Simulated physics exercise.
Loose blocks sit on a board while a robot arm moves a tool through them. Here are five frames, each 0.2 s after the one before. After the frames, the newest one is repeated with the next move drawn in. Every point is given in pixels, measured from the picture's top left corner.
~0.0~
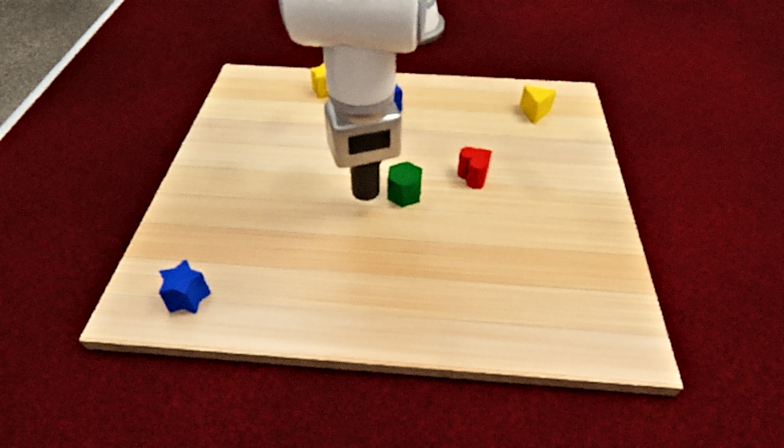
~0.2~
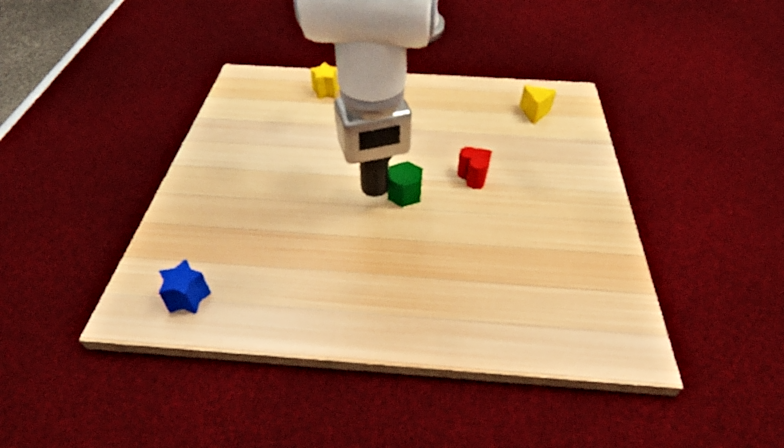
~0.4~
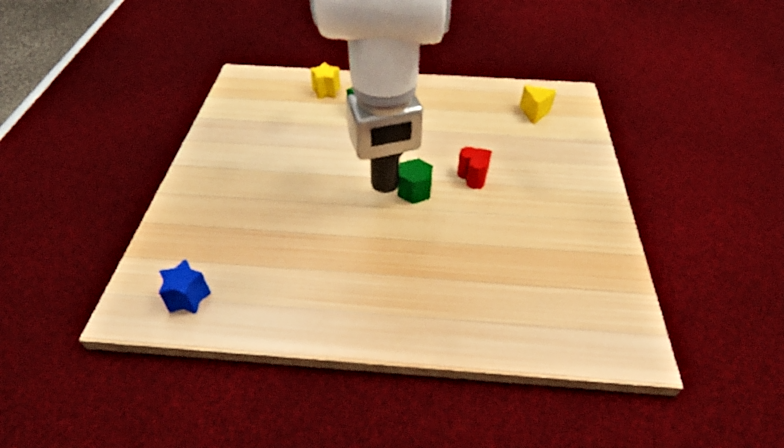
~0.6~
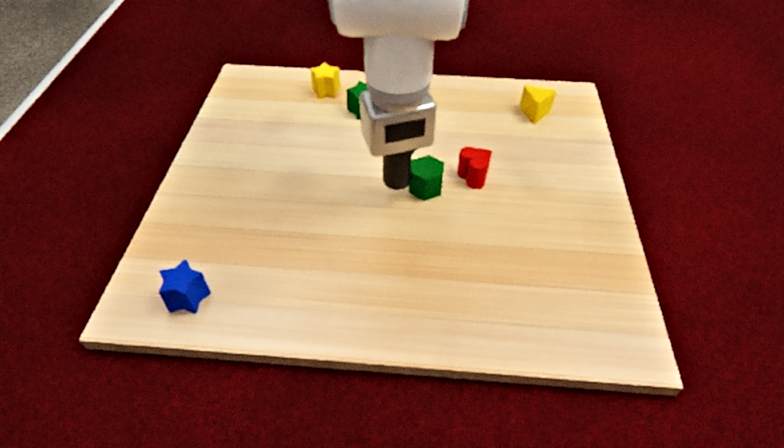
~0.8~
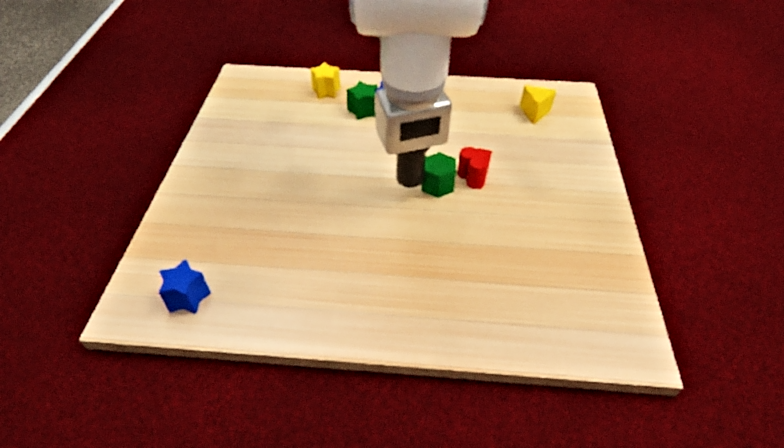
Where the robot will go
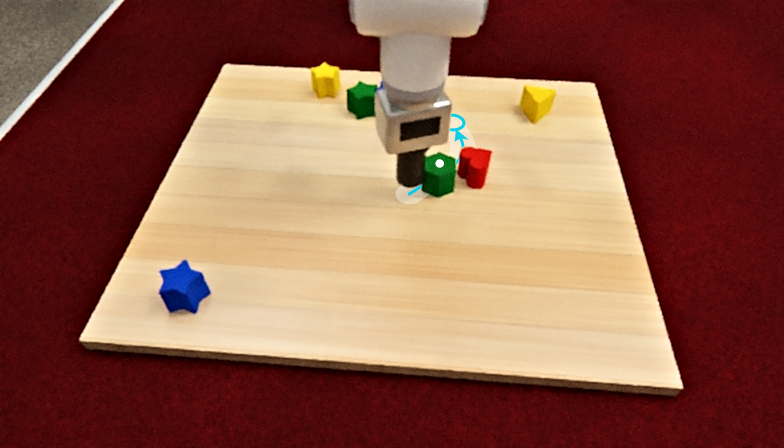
On a wooden board scattered with colorful blocks, a robot arm moved its dark tip right against a green block and pushed it a short way toward a red one.
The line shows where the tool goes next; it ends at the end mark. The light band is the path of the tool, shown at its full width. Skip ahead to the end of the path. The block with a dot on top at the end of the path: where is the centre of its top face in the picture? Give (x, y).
It ends at (492, 142).
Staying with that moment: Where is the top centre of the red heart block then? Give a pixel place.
At (519, 153).
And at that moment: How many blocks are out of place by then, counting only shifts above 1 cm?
Two blocks move more than 1 cm.
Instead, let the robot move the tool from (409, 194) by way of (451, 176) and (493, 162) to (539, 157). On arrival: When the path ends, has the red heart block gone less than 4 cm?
I believe not.
The drawn path runs from (409, 194) through (442, 173) and (463, 149) to (452, 122); the dot is on the green six-sided block.
On the path given first. One third of the way, tool (444, 158); green six-sided block (476, 150), turned 35° clockwise; red heart block (504, 151), turned 30° clockwise.
Two thirds of the way, tool (465, 133); green six-sided block (492, 142), turned 80° clockwise; red heart block (519, 153), turned 55° clockwise.
At the end, tool (454, 108); green six-sided block (492, 142), turned 80° clockwise; red heart block (519, 153), turned 55° clockwise.
